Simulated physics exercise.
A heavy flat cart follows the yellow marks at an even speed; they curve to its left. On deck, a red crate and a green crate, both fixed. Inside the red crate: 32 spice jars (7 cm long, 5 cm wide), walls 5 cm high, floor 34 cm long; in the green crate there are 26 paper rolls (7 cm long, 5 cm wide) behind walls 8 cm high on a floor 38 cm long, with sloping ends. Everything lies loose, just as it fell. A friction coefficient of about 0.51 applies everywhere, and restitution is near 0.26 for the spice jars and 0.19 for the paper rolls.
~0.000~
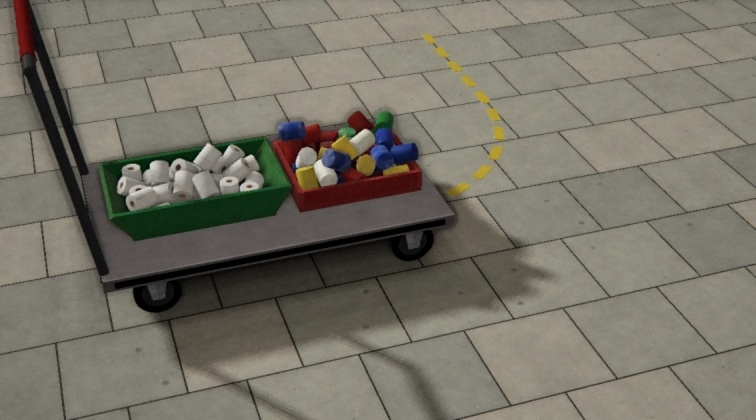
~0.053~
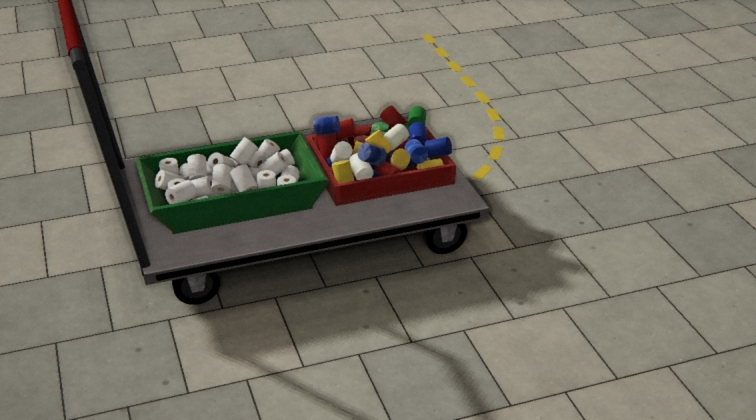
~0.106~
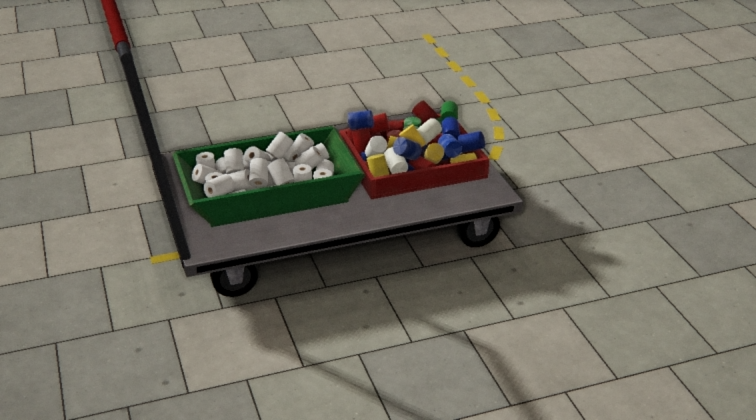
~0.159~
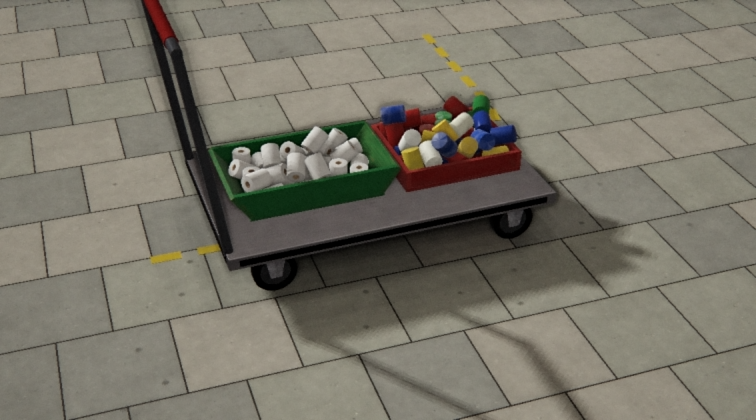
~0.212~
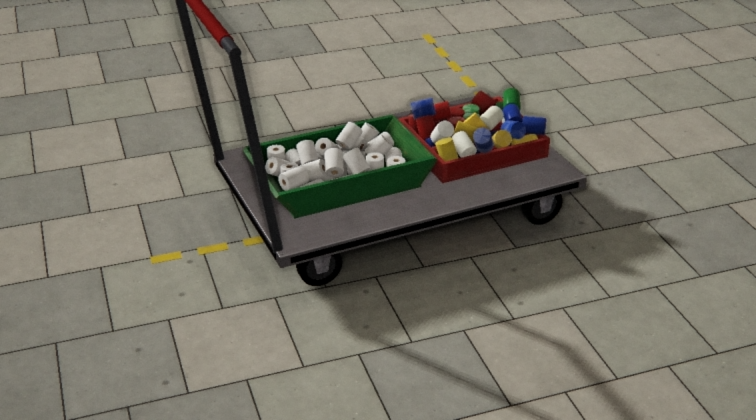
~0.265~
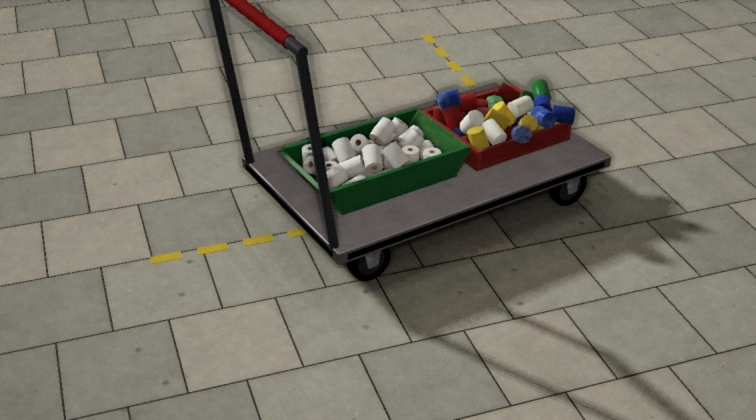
On a paved area, a flat trolley carrying a green crate of white rolls and a red crate of colourful little containers rolled to the right, then gradually began turning away from the viewer.
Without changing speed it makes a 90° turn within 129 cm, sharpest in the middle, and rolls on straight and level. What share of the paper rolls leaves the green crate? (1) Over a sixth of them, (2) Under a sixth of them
Option 2: Under a sixth of them.
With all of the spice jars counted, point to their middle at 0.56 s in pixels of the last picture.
Near (515, 47).
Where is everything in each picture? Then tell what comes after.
In the first picture (places track the rim corner closest to us here), green crate (113, 216); red crate (303, 191); heading changed by 0°, 0 cm rolled; all still inside.
In the second picture, green crate (154, 209); red crate (339, 185); heading changed by 0°, 11 cm rolled.
In the third picture, green crate (193, 202); red crate (375, 178); heading changed by 0°, 22 cm rolled.
In the fourth picture, green crate (234, 196); red crate (411, 171); heading changed by 1°, 32 cm rolled.
In the fifth picture, green crate (279, 194); red crate (446, 162); heading changed by 6°, 43 cm rolled.
In the sixth picture, green crate (328, 192); red crate (480, 151); heading changed by 13°, 54 cm rolled; 1 out, the lowest jar at (521, 134).
After 0.43 s, the red crate is down by 6 of 32 and the green crate has all 26.
After 0.56 s, the red crate is down by 7 of 32 and the green crate has all 26.
After 0.75 s, the red crate is down by 8 of 32 and the green crate is down by 1 of 26.
Final count (at 1.20 s), the red crate is down by 9 of 32 and the green crate is down by 1 of 26. Asked share, 1 of 26, 4 per cent.
